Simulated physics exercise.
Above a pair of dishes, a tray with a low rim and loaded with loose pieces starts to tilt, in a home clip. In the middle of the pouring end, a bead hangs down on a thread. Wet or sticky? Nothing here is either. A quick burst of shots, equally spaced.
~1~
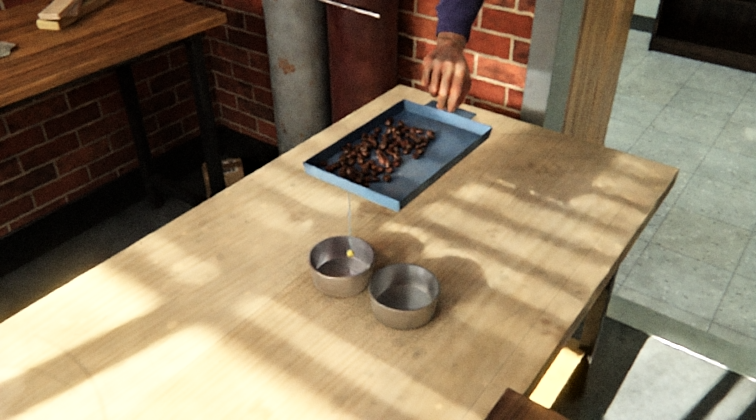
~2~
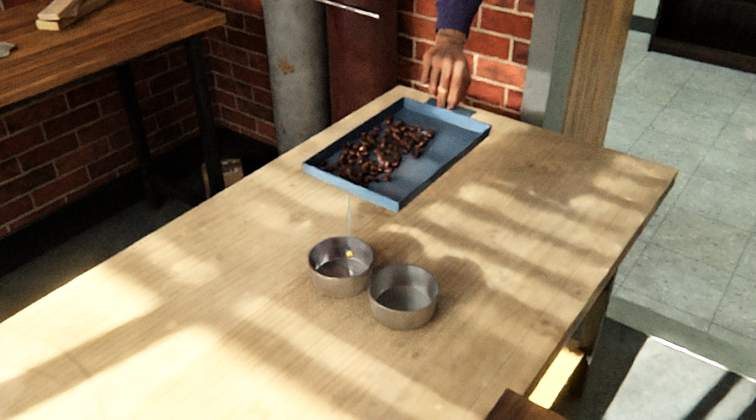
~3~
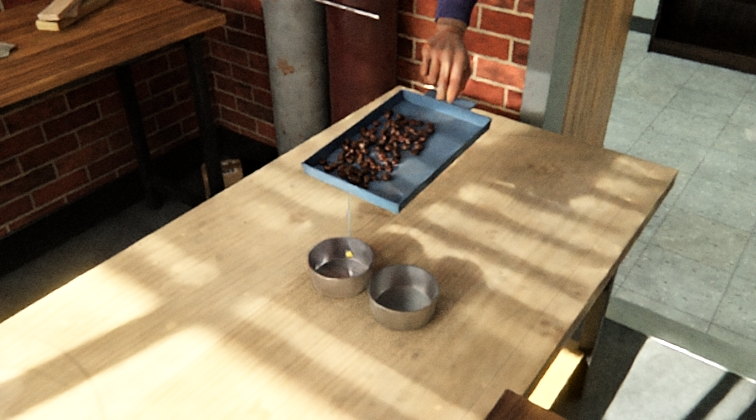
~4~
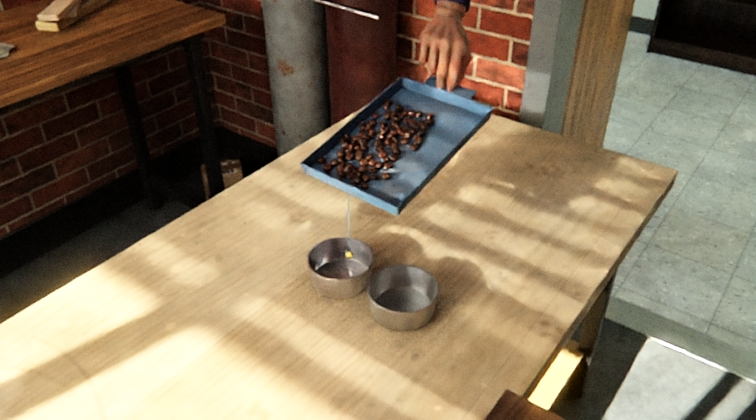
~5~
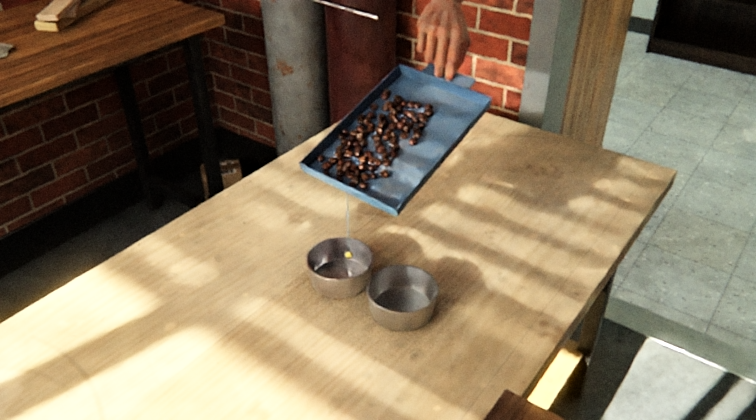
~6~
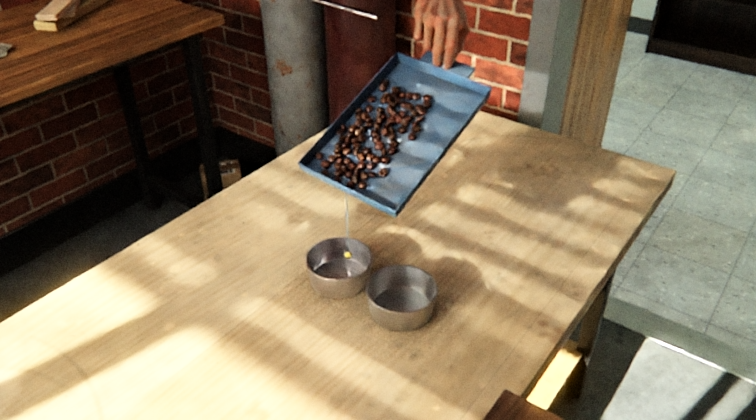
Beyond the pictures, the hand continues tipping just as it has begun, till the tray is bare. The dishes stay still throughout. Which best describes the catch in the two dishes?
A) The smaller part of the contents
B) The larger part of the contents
Option A: The smaller part of the contents.
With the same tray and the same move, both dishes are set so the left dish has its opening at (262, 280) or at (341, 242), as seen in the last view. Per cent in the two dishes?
First position: Some 10 %; second position: Some 10 %.
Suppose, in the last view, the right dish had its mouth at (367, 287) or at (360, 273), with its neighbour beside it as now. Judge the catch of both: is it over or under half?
First more than half, then less than half.
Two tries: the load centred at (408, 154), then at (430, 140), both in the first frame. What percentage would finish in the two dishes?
Around 40 then around 30 per cent.
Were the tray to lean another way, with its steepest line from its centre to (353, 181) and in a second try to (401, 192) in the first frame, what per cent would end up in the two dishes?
Close to 20 percent first and close to 80 percent second.
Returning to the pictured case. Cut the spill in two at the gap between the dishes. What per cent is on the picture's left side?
Share on the left: Near 80 %.
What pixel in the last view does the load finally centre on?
Resting centre, last frame: Roughly (363, 322).
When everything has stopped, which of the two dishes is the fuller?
Well, that is right of the pair.
Soon after the last picture, tray tipped steeply; nearly all on the tray; a small part in the air.
A little later, tray tipped past a quarter turn; about a quarter on the tray; a small part in the right dish; a stray few in the left dish; about half outside both; a small part in the air.
Later still, tray tipped past a quarter turn; about a third in the right dish; a small part in the left dish; about two thirds outside both.
At rest, tray tipped past a quarter turn; about a third in the right dish; a small part in the left dish; about two thirds outside both.
